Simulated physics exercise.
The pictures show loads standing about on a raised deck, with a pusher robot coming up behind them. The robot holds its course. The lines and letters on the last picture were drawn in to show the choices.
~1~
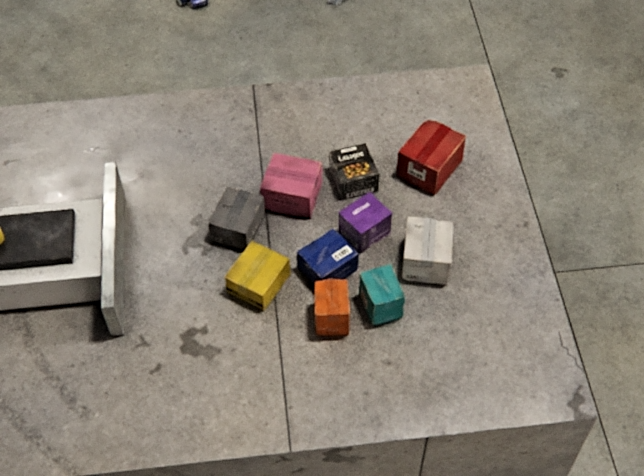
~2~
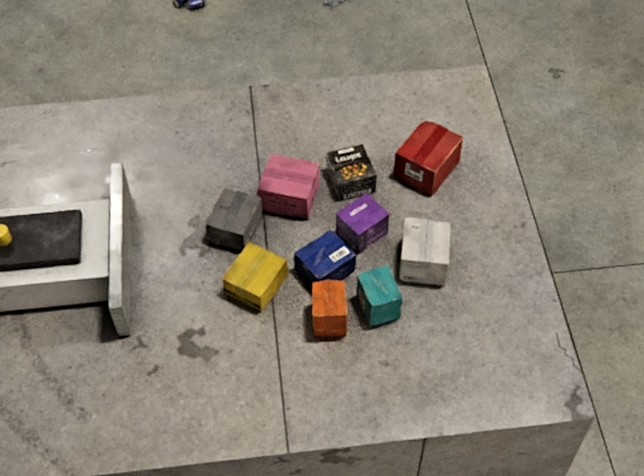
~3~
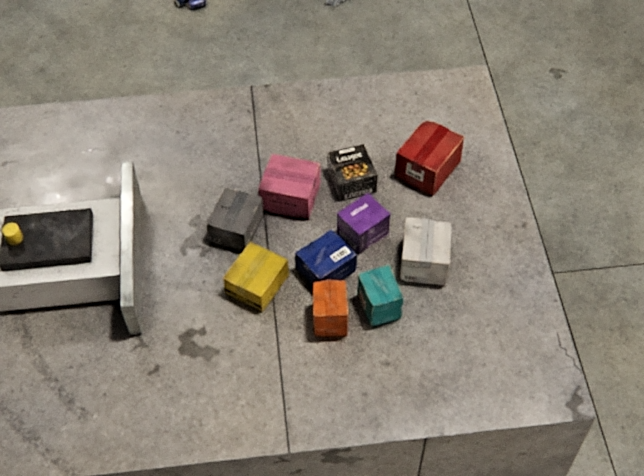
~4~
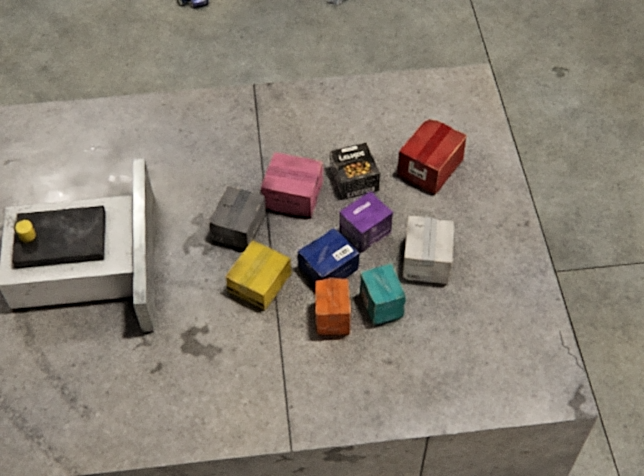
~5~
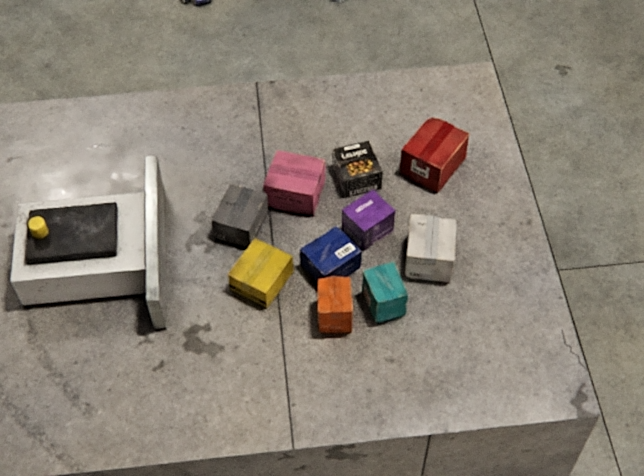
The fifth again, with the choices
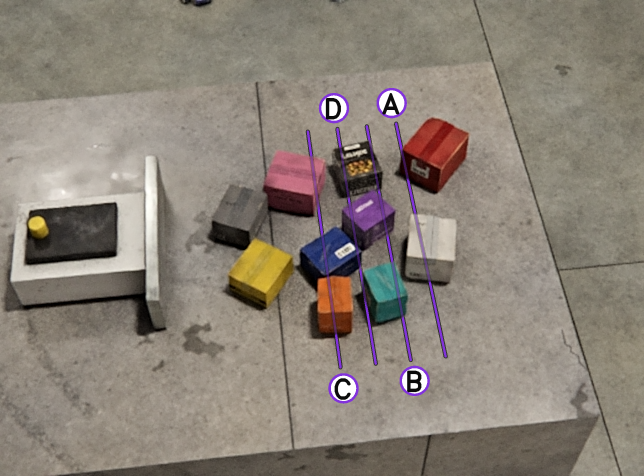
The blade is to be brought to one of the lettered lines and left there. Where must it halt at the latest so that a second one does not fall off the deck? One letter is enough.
As far as mark A.
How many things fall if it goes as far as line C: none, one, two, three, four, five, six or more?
The count is none.
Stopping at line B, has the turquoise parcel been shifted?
Yes.
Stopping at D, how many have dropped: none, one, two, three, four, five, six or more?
In all, none.
On the copy, A at (419, 230); B at (387, 233); C at (323, 239); D at (355, 236).
On A. First, robot (177, 222); pink box (300, 178); purple box (372, 218).
Then, robot (272, 213); red box (460, 148); white parcel (467, 244).
Finally, robot (346, 206); red box (516, 140); white parcel (539, 237); none fallen.
By contrast, B is within the limit but short; C is within the limit but short; D is within the limit but short.
